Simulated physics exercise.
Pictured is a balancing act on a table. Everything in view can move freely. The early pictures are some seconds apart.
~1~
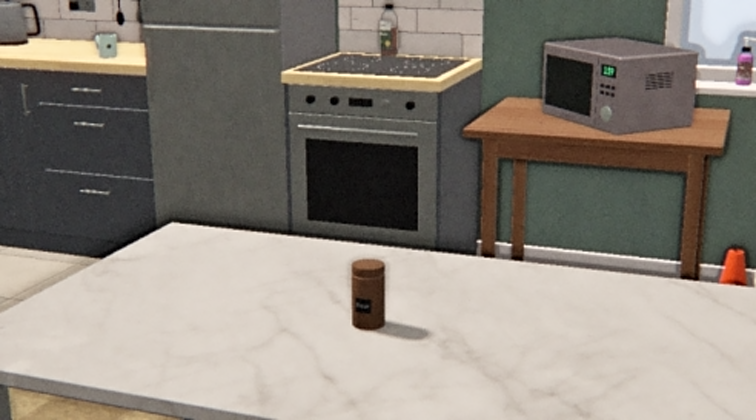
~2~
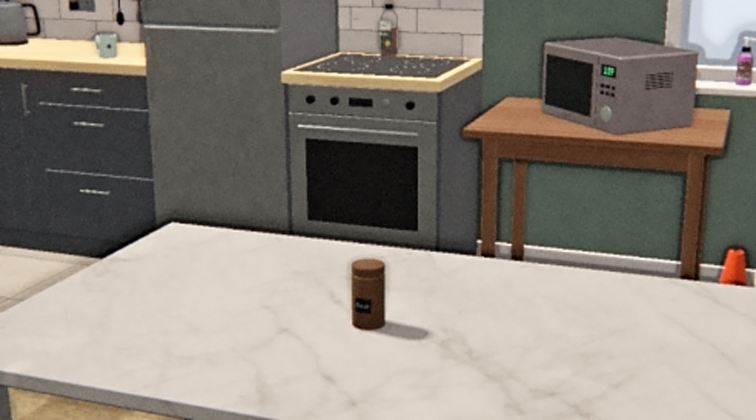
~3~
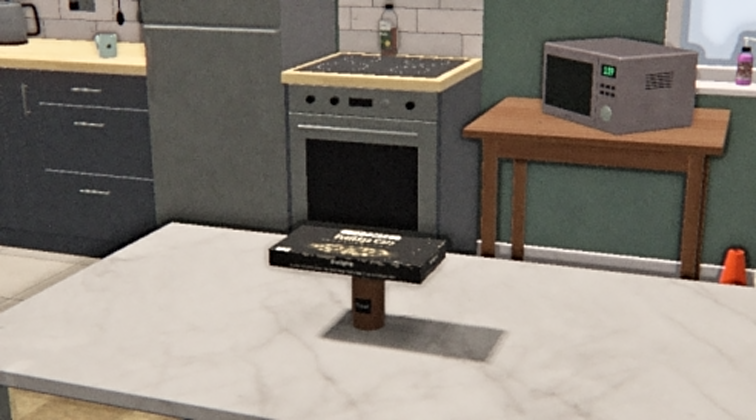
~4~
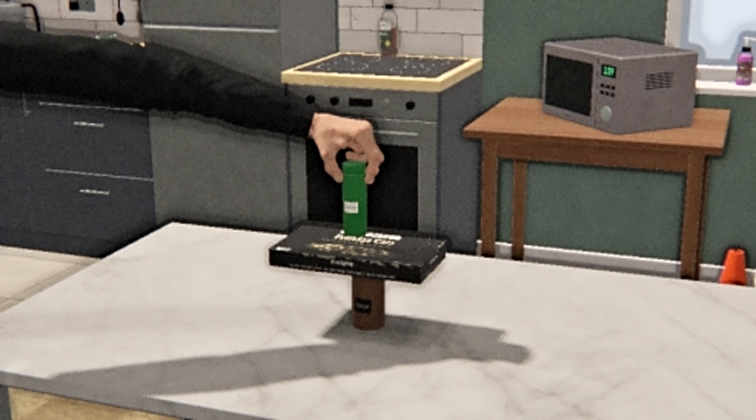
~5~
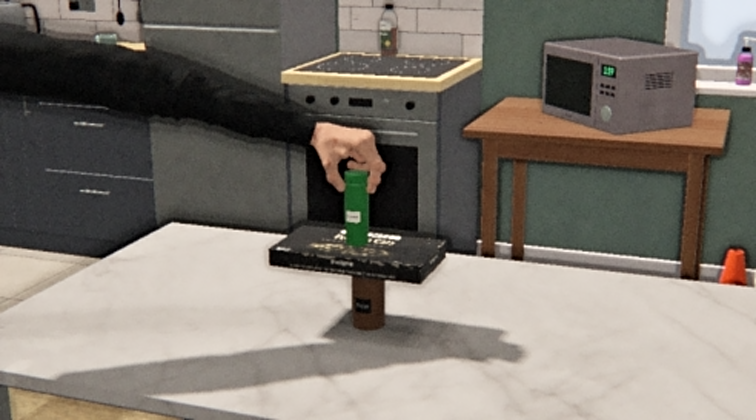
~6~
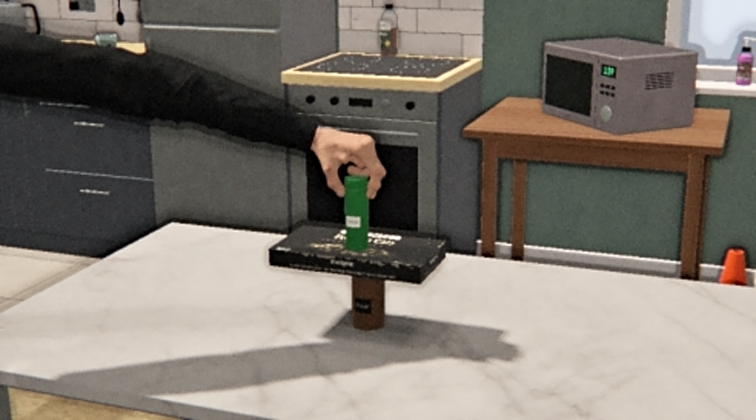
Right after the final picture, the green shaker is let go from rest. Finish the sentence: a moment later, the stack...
It stays put.
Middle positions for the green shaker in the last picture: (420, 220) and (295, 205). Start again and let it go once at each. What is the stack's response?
Trial 1: Stable. Trial 2: Falls over.
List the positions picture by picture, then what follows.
In the first picture, the last thing is not in view yet; brown jar (368, 294).
In the second picture, the last thing is not in view yet; brown jar (368, 294).
In the third picture, the last thing is not in view yet; brown jar (368, 294).
In the fourth picture, still above its spot; green shaker (355, 198); brown jar (368, 294).
In the fifth picture, still above its spot; green shaker (357, 208); brown jar (368, 294).
In the sixth picture, set down, still held; green shaker (357, 213); brown jar (368, 294).
Then, 0.40 s on from there, no change.
Then, 1.10 s on from there, green shaker resting near (356, 213).
In the end, all 3 unmoved. At the end, from the last picture's camera, green shaker near (356, 213). The stack holds.
